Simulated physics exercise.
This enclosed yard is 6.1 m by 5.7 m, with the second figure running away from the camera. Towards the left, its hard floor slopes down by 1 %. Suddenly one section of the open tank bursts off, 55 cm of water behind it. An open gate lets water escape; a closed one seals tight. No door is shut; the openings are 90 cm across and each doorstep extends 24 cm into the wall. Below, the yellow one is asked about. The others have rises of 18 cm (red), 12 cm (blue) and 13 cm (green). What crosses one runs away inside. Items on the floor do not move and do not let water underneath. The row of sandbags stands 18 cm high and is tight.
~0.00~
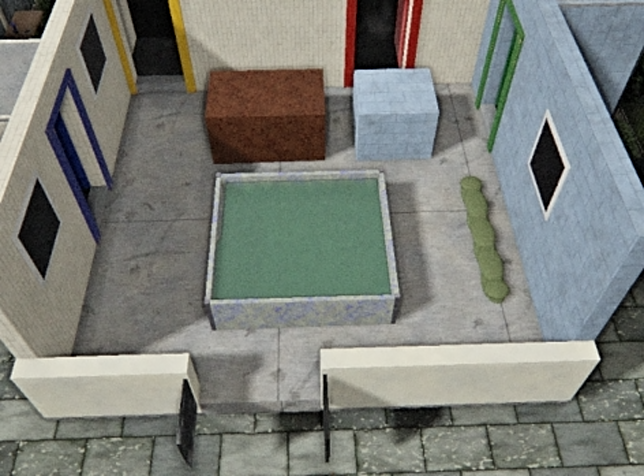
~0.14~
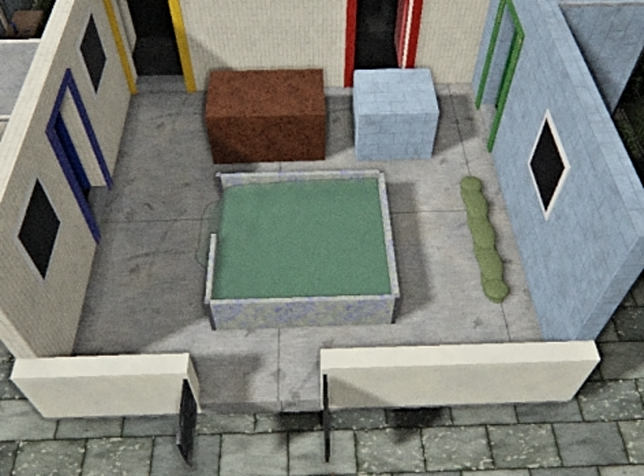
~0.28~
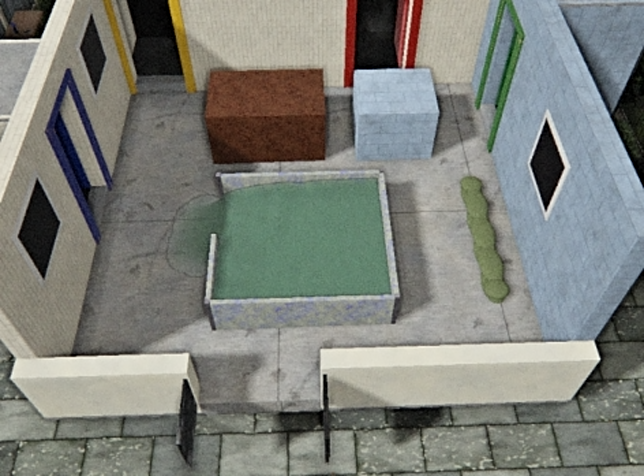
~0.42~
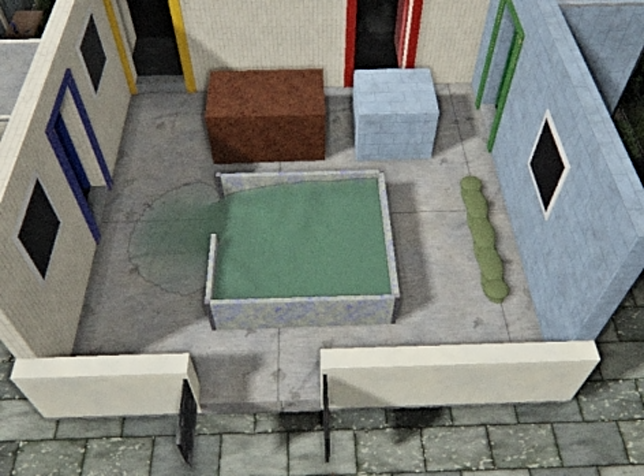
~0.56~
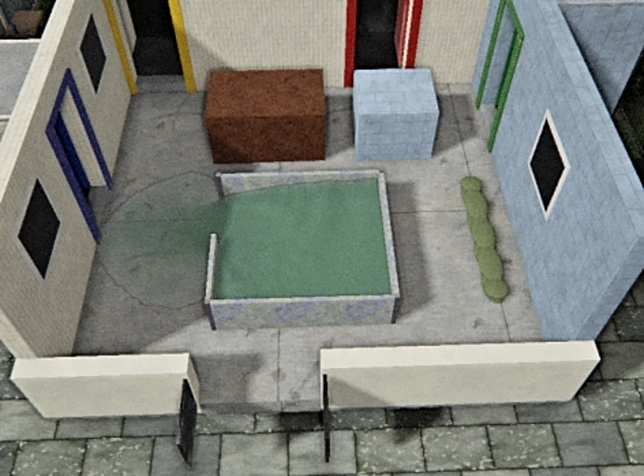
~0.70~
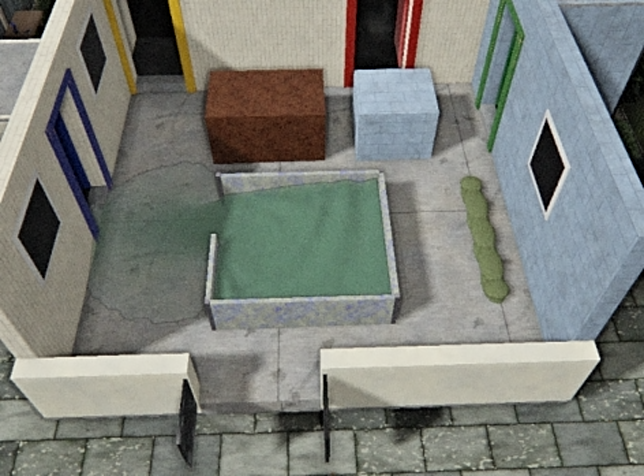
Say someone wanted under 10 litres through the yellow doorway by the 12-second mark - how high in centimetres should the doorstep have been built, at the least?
They should have built it at least 22 cm high.
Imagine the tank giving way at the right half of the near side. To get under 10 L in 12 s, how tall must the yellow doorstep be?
It needs to be about 9.0 cm high.
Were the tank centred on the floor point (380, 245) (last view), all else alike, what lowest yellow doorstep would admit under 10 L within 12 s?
With that change, some 20 centimetres.
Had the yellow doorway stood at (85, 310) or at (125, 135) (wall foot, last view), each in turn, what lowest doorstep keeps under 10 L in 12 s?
Around 14.0 and 12.0 cm respectively.
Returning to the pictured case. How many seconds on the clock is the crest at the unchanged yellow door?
Near 2.8 seconds.
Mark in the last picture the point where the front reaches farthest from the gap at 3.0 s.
Pixel: About (131, 97).
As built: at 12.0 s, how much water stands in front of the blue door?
11.0 cm.
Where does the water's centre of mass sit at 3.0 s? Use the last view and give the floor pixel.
Around (233, 243).
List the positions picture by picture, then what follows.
In the first picture, still water, 55 cm deep, in the open tank at (302, 235); the yellow door at (151, 44) is dry.
In the second picture, the gap is at (222, 223), the front 0.3 m out at (203, 260); the back of the open tank holds 55 cm.
In the third picture, the front is at (174, 258), 0.7 m from the gap at (222, 225); 0.8 m2 of floor is wet, 55 cm left at the back.
In the fourth picture, water pours out at (223, 226) and has run 1.3 m, to (134, 246); about 6 cm deep outside, 55 cm at the back.
In the fifth picture, water pours out at (223, 226) and has run 1.8 m, to (102, 244); about 5 cm deep outside, 55 cm at the back.
In the sixth picture, the gap is at (222, 225), the front 2.0 m out at (89, 230); the back of the open tank holds 54 cm; the yellow door at (151, 44), 3.5 m from the gap, is still 2.1 m from the nearest water.
After 1.4 s water covers 20 % of the floor, deepest (32 cm) near (210, 228); it has not reached the yellow door.
After 3.0 s water covers 35 % of the floor, deepest (28 cm) near (103, 222); 24 cm at the yellow door, 13 litres in over its 18 cm doorstep.
After 12.0 s water covers 95 % of the floor, deepest (12 cm) near (103, 222); 10 cm at the yellow door, 31 litres in over its 18 cm doorstep.
At the yellow door as built, the water arrived by 2.0 s and peaked near 24 cm at 2.8 s.
Run again over the same 12 s with other heights there, 17 litres in over 20 cm, 1 litre over 27 cm. The limit of 10 litres is kept from about 22 cm up.
